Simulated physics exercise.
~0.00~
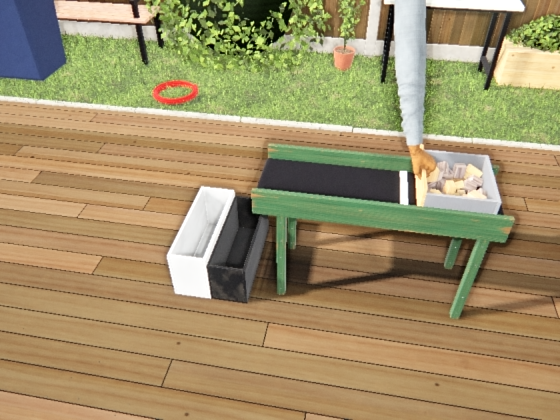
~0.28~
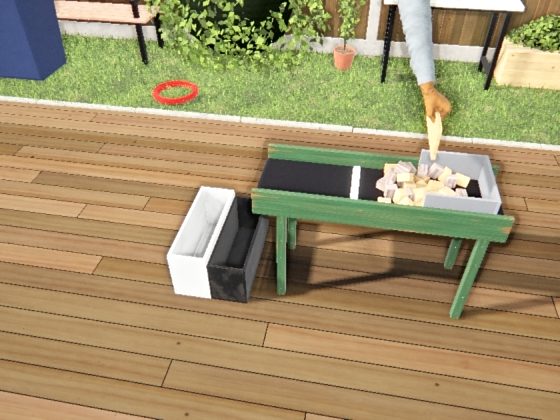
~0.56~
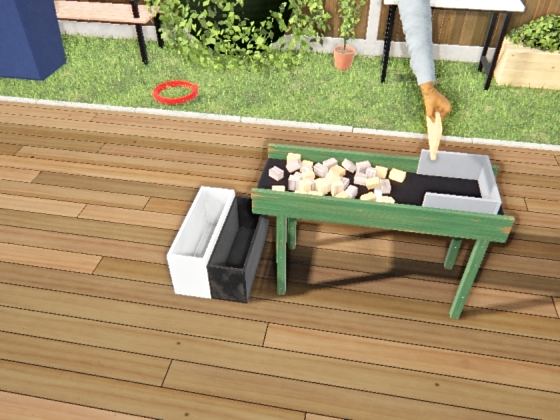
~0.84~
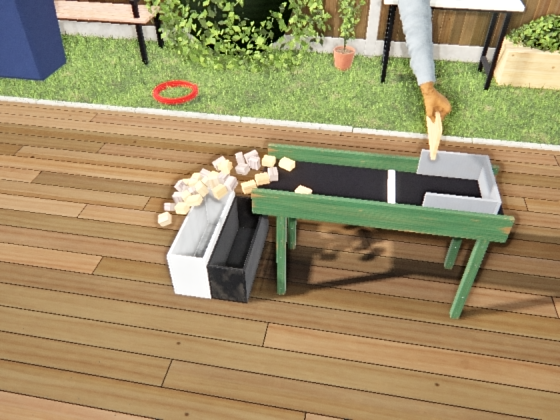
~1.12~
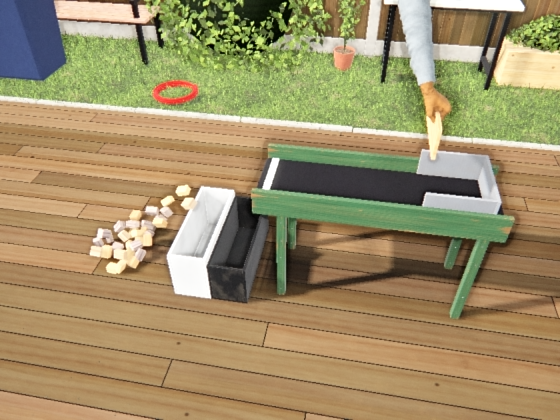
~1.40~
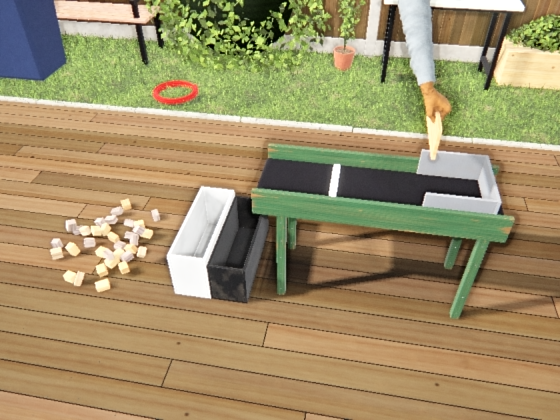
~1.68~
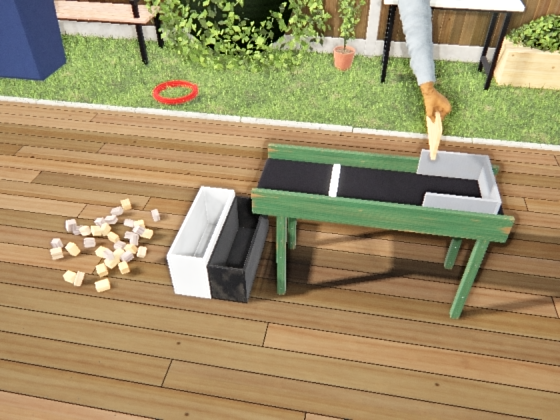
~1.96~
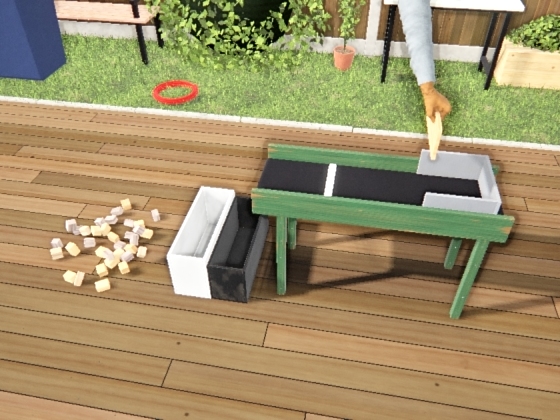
On a sunny wooden deck beside a strip of grass, a green-framed conveyor with a black belt stands with a pale pen of small wooden blocks at its right end. A hand lifts the gate at the front of the pen and holds it up. The belt carries the blocks left in a loose cluster, and they spill off the far end. They fly over the black tub and the white box, landing on the deck beyond. The blocks tumble, spread out and come to rest in a scattered patch, leaving both containers empty.
